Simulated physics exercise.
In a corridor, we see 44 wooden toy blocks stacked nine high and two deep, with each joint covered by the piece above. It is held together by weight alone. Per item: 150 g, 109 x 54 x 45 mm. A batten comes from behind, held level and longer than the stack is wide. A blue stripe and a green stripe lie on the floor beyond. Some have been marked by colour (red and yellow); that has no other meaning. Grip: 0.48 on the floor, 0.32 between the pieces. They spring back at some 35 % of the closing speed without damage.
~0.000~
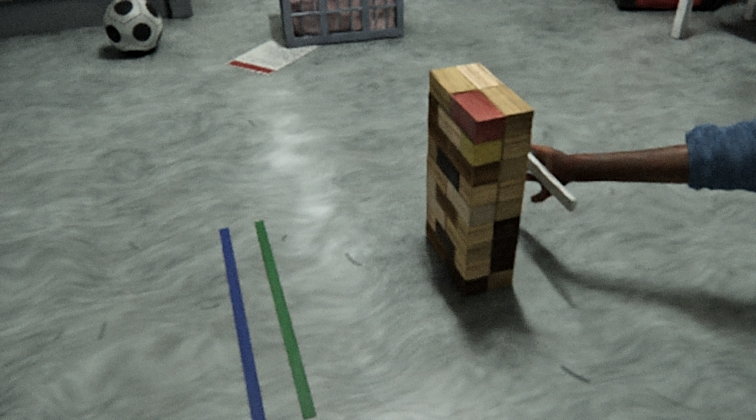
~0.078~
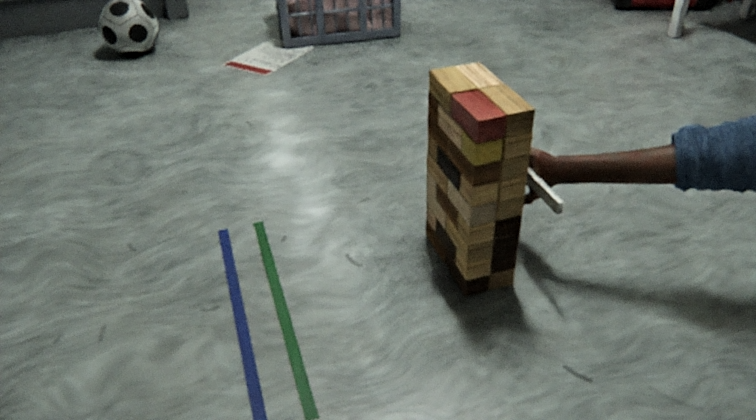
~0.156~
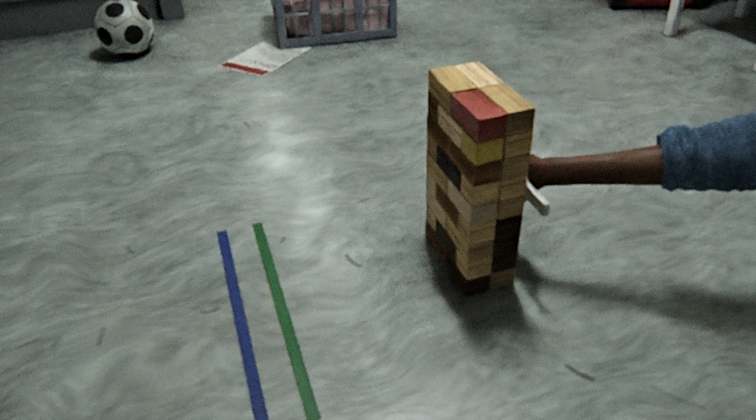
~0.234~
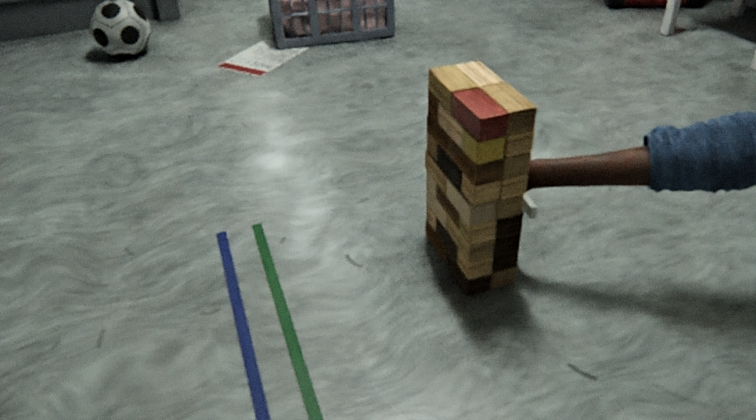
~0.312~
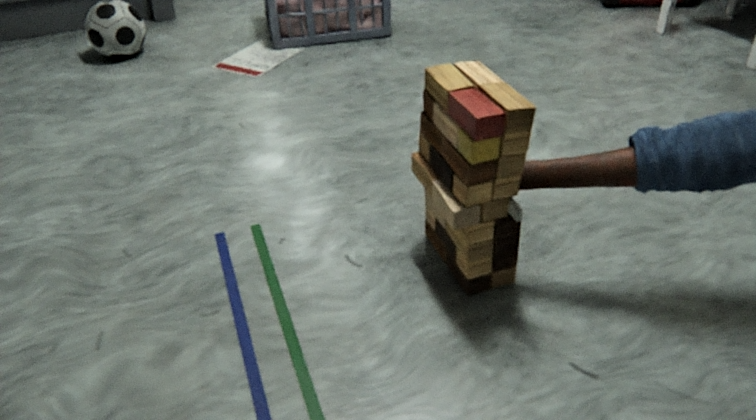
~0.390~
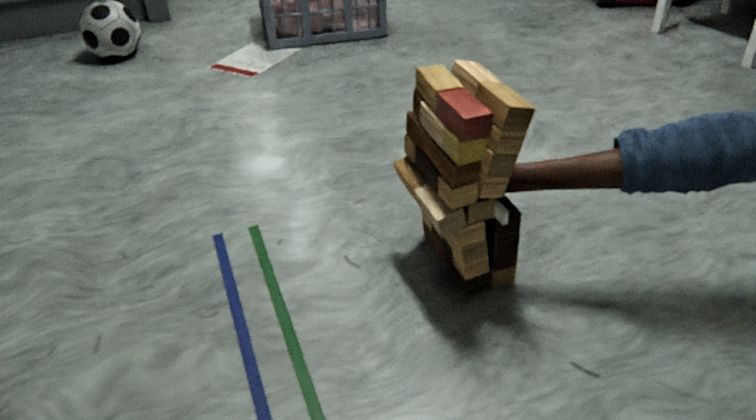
A hand holding a pale wooden batten moves in from the right toward a tall stack of wooden blocks on a grey floor. The batten reaches the stack and pushes into its middle, and blocks shift left. The upper part, with its red and yellow blocks, leans left and splits apart at the top.
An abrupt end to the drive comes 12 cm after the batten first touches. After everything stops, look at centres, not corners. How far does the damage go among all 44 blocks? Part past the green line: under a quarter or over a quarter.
It is going to stay beneath the one-quarter mark.
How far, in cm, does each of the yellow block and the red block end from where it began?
Distance from start in cm - yellow 40, red 38.
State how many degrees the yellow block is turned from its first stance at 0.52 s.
Some 5°.
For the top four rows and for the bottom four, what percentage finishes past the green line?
That's 20% up top and 0% at the bottom.
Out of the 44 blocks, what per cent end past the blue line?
My estimate is close to 10 per cent.
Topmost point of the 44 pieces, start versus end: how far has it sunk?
Roughly 23 centimetres.
By 0.52 s, none of the 44 blocks past the green line, 35 disturbed; red block tilted 6°; yellow block tilted 6°.
By 0.66 s, none of the 44 blocks past the green line, 35 disturbed; yellow block tilted 26°, 11 cm lower; red block tilted 25°, 11 cm lower.
By 0.98 s, 6 of the 44 blocks past the green line; red block upside down; yellow block on its side.
When it is over (2.2 s), 6 of the 44 blocks past the green line; yellow block on its side; red block on its side. That is 14 per cent. In pixels of the last frame, middles, yellow block near (377, 332), red block near (458, 328).
